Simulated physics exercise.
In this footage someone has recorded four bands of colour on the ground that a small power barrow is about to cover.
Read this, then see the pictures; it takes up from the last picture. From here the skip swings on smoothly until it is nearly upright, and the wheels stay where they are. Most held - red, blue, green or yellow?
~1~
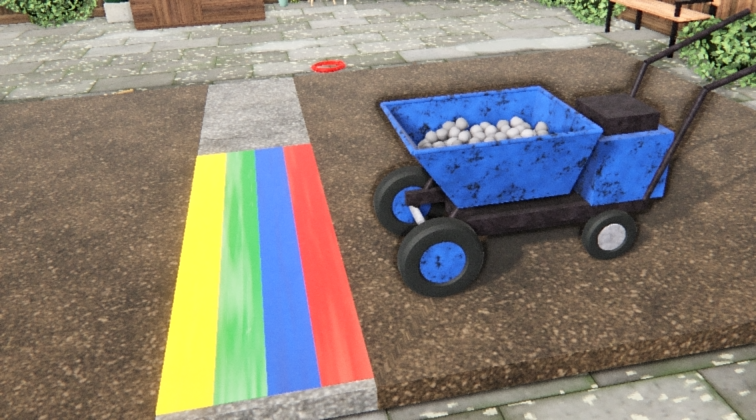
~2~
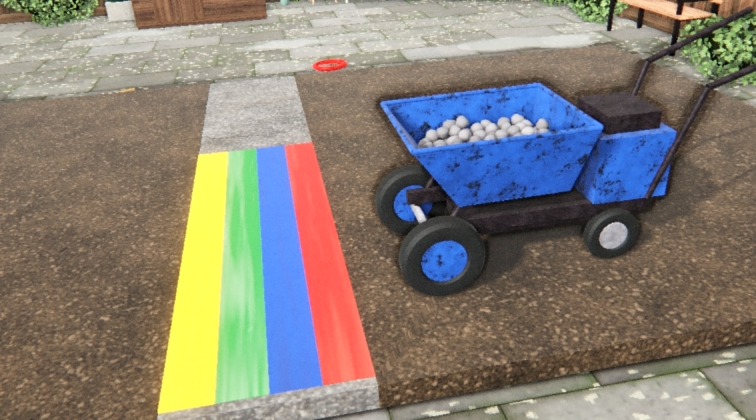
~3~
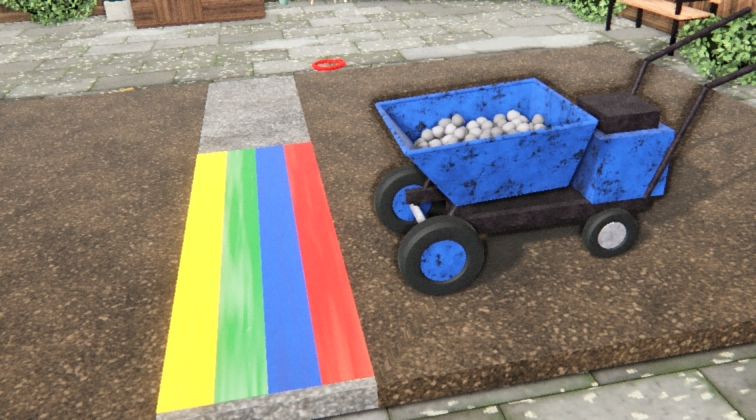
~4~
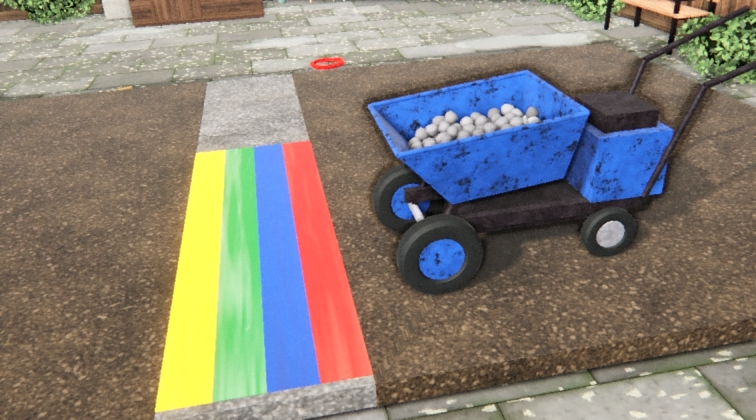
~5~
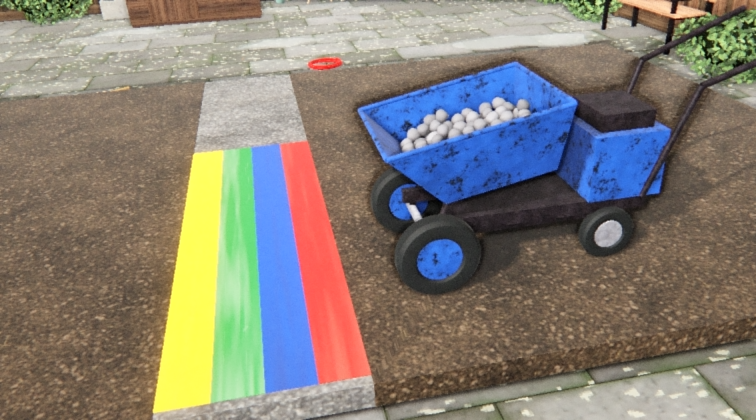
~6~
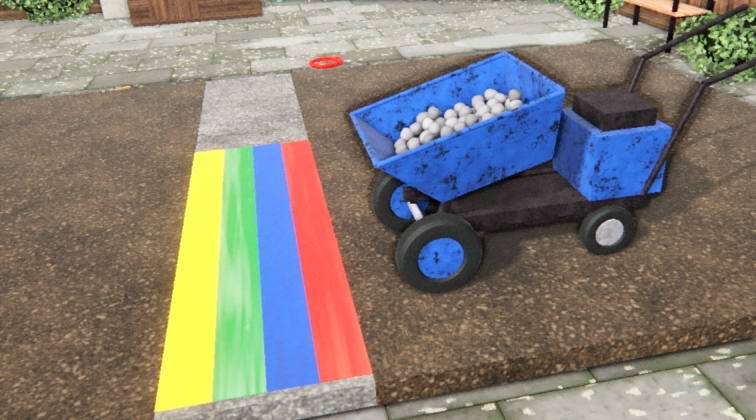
Blue holds the most.
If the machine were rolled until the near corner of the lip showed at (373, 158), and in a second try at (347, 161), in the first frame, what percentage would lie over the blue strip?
First try: 40 per cent; second try: 10 per cent.
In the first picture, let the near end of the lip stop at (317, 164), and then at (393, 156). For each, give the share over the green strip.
In turn, around 30 per cent and 30 per cent.
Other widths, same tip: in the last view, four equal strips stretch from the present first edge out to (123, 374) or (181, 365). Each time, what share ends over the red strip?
The first case gives around 30 %, the second around 20 %.
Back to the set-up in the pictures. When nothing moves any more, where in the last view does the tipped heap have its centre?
Close to (278, 273) in the last view.
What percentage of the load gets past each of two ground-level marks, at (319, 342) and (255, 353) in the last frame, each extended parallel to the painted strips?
The first comes to 80 per cent, the second to 20 per cent.
Soon, skip tipped steeply; all in the skip.
A while on, skip tipped steeply; nearly all in the skip; a stray few over the red strip; a stray few over the blue strip.
Towards the end, skip tipped right over; about a third in the skip; a small part over the red strip; about a third over the blue strip; about a quarter over the green strip; a small part over the yellow strip.
Finally, skip tipped right over; a small part in the skip; about a quarter over the red strip; about half over the blue strip; about a quarter over the green strip; a small part over the yellow strip; a stray few off the paint.
